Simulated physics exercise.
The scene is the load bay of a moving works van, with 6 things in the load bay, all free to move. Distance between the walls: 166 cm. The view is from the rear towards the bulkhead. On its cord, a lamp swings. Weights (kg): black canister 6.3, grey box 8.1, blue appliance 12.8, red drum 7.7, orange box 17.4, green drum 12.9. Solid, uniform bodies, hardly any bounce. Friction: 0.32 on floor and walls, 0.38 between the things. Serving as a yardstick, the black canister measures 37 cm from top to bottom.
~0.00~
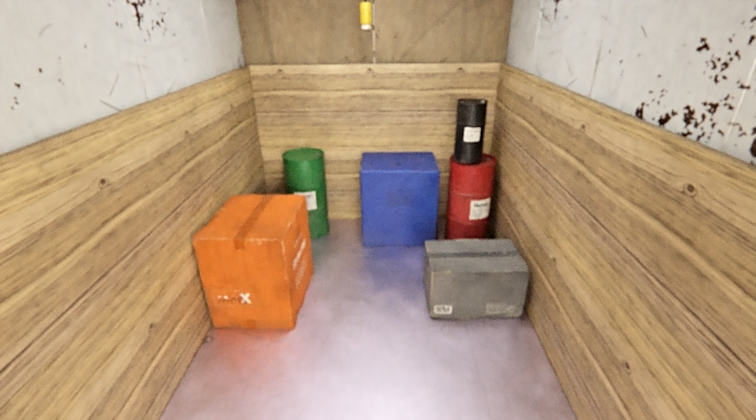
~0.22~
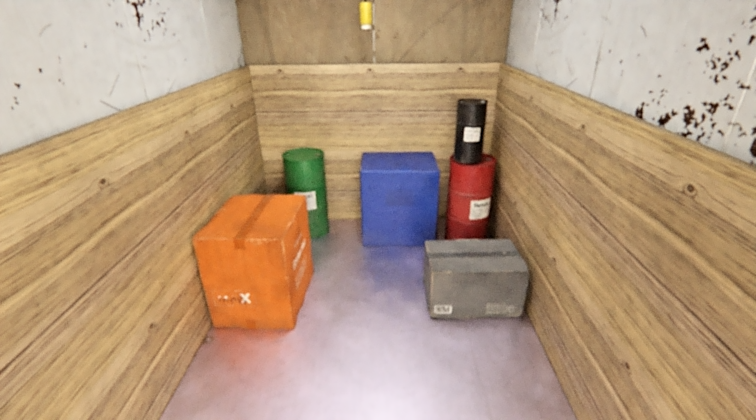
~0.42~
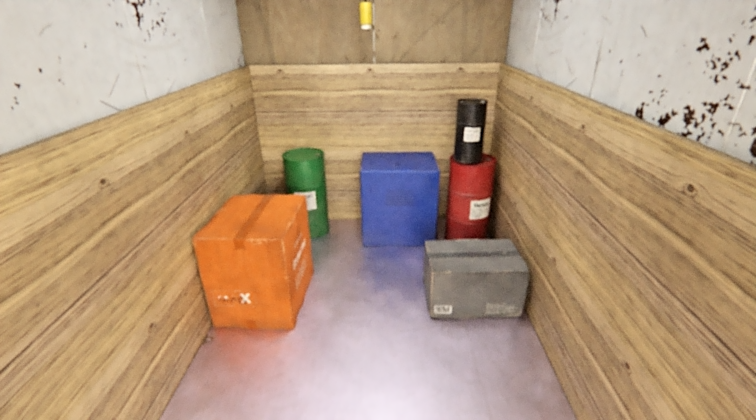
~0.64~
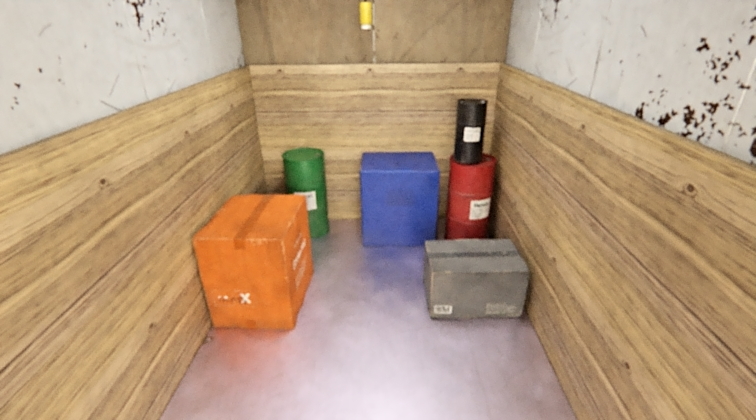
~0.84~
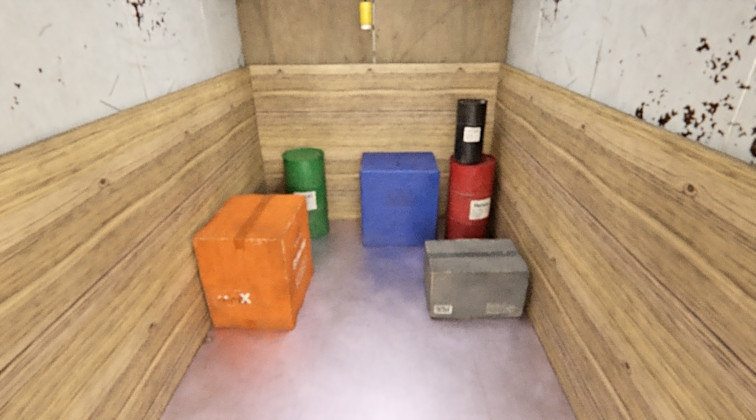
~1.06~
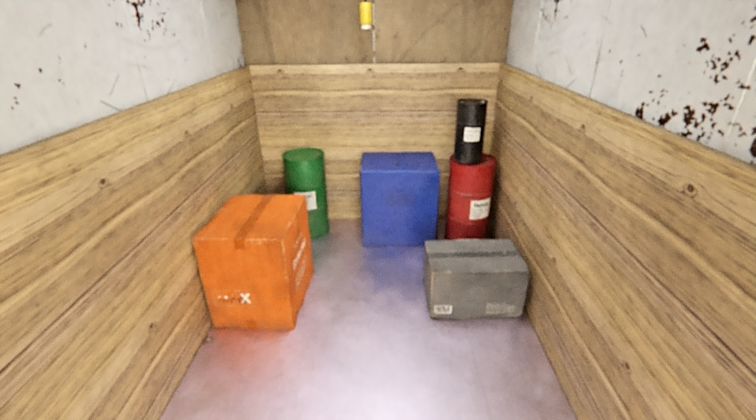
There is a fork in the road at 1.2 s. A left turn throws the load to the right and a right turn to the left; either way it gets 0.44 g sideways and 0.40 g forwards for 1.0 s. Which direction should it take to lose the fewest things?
Most likely the left fork keeps more in place.
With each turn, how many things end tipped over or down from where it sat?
Steering left costs 0, steering right costs 1.
Turning left. Around 1.66 s, force 0.40 g forwards, 0.44 g right; black canister shifted 11 cm near (480, 127); grey box shifted 7 cm near (476, 271); orange box shifted 10 cm.
Around 1.86 s, force 0.40 g forwards, 0.44 g right; black canister at 5° to upright near (484, 122); grey box shifted 12 cm near (475, 266); orange box shifted 30 cm.
Around 2.06 s, force 0.22 g forwards, 0.25 g right; black canister at 4° to upright near (484, 121); grey box shifted 16 cm near (474, 262); orange box shifted 56 cm.
Finally (3.4 s), not toppled but over 15 cm from the start, black canister, grey box, orange box and green drum; the other 2 still in place (within 15 cm). In the last view, black canister near (487, 127), grey box near (474, 262).
Turning right instead, black canister tipped over or down from where it sat, 1 of 6 in all.
